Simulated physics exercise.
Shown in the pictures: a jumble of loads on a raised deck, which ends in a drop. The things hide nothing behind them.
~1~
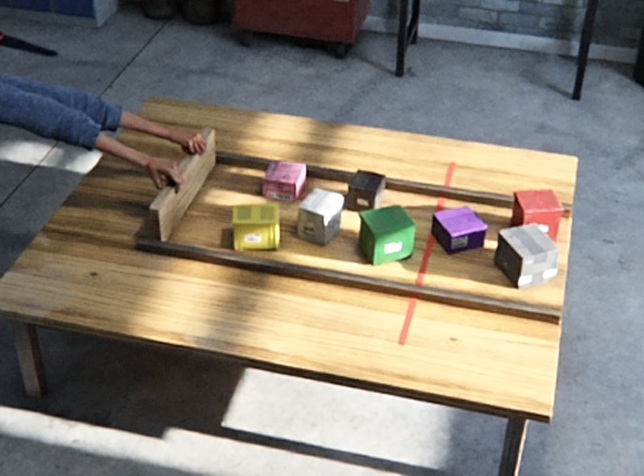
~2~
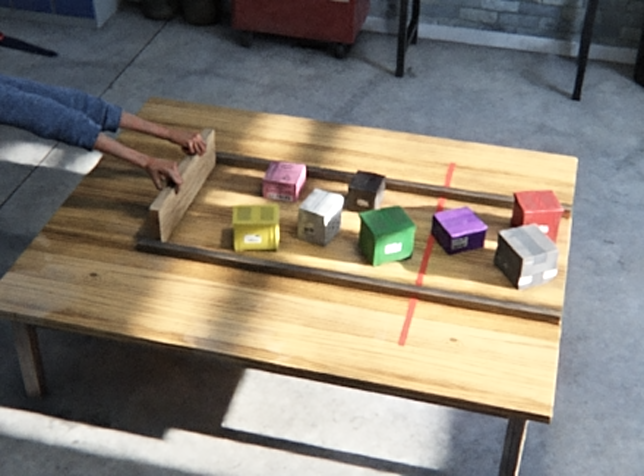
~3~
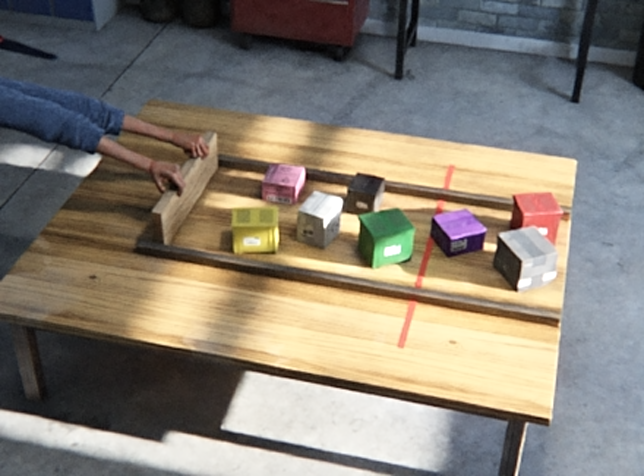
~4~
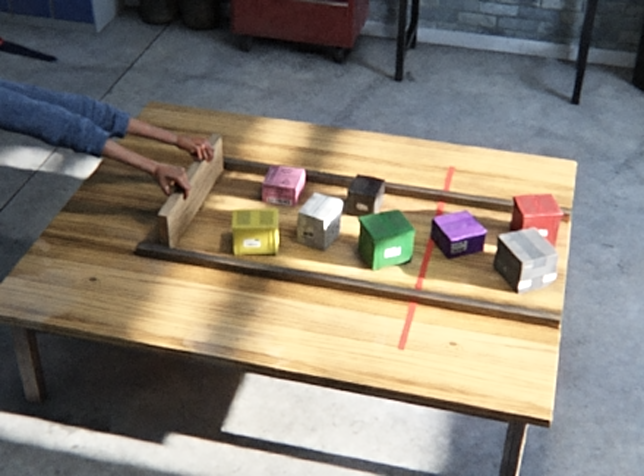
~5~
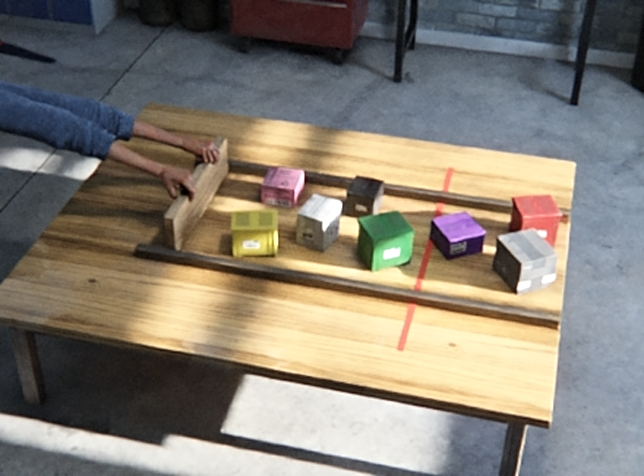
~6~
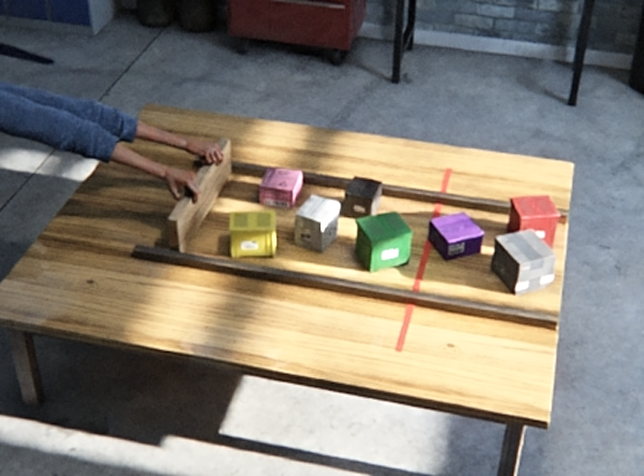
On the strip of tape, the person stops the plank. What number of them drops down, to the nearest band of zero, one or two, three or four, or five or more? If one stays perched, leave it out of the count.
Nearest band: Zero.
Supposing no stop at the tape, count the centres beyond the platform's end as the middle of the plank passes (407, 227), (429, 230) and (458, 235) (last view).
0, 0, 1.
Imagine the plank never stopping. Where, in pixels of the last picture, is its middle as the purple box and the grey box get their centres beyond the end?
For the purple box, about (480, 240); for the grey box, about (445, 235).
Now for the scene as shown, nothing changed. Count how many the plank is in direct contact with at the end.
It's touching 3 at the end.
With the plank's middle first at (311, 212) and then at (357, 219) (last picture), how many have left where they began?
Up to then 4, and up to the other point 5.
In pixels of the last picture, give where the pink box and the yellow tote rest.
Positions - first (453, 214), then (442, 272).
Soon after, none off yet; red tote at rest near (532, 223); grey box at rest near (523, 262); purple box at rest near (455, 236).
After that, none off yet; red tote at rest near (532, 223); grey box at rest near (523, 262); purple box displaced a little near (470, 236).
In the end, the number that fall off is zero.
